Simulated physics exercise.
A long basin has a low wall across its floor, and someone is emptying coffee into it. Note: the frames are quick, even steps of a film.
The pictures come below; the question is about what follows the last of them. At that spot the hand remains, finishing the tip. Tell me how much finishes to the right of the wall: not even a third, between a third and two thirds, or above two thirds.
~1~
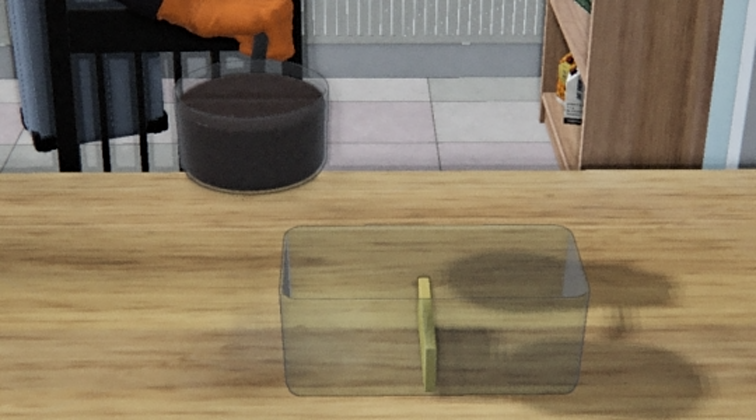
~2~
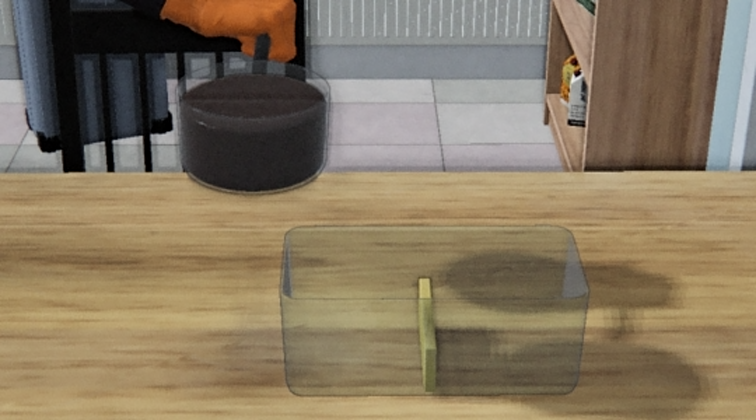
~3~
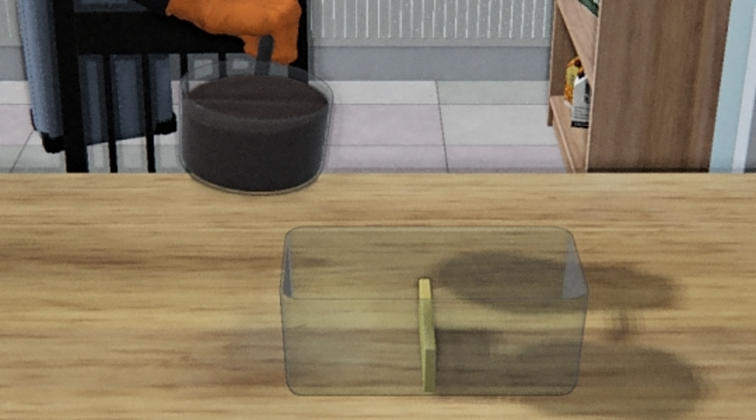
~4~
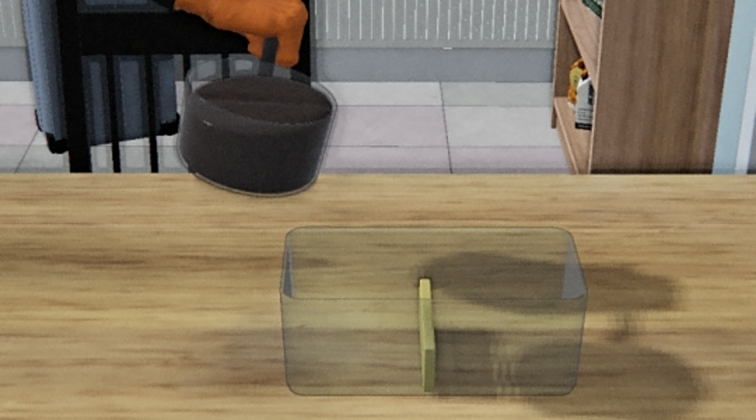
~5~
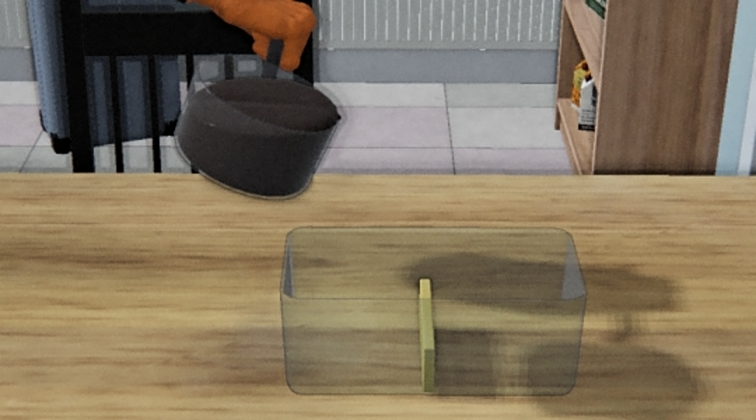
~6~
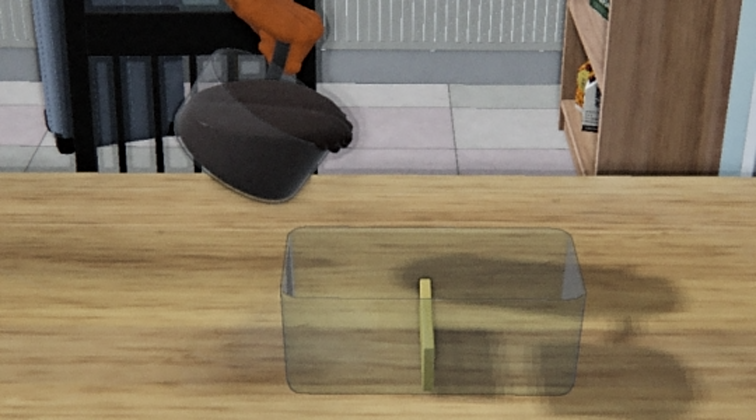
Well, the amount right of the wall falls short of a third.
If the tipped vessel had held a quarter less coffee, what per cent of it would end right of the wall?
That share would be some 5 parts in a hundred.
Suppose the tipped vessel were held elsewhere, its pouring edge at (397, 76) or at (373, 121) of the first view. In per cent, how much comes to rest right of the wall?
65 %, 40 %.
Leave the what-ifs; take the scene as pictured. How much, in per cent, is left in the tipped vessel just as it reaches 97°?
I'd put it near 25 %.
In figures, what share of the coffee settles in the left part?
Share: Roughly 80 %.
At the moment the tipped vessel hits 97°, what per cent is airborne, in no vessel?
Something like 40 per cent of it.
A moment on, the tilt is 97° and 27 per cent is still to pour, 28 is left of the wall and 4 right of it.
Next, the tilt is 113° and 4 per cent is still to pour, 77 is left of the wall and 6 right of it.
Then the tilt is 113° and 0 per cent is still to pour, 81 is left of the wall and 10 right of it.
Later the tilt is 113° and 0 per cent is still to pour, 81 is left of the wall and 11 right of it.
In the end 80 per cent lies left of the wall, 11 right of it and 9 outside.
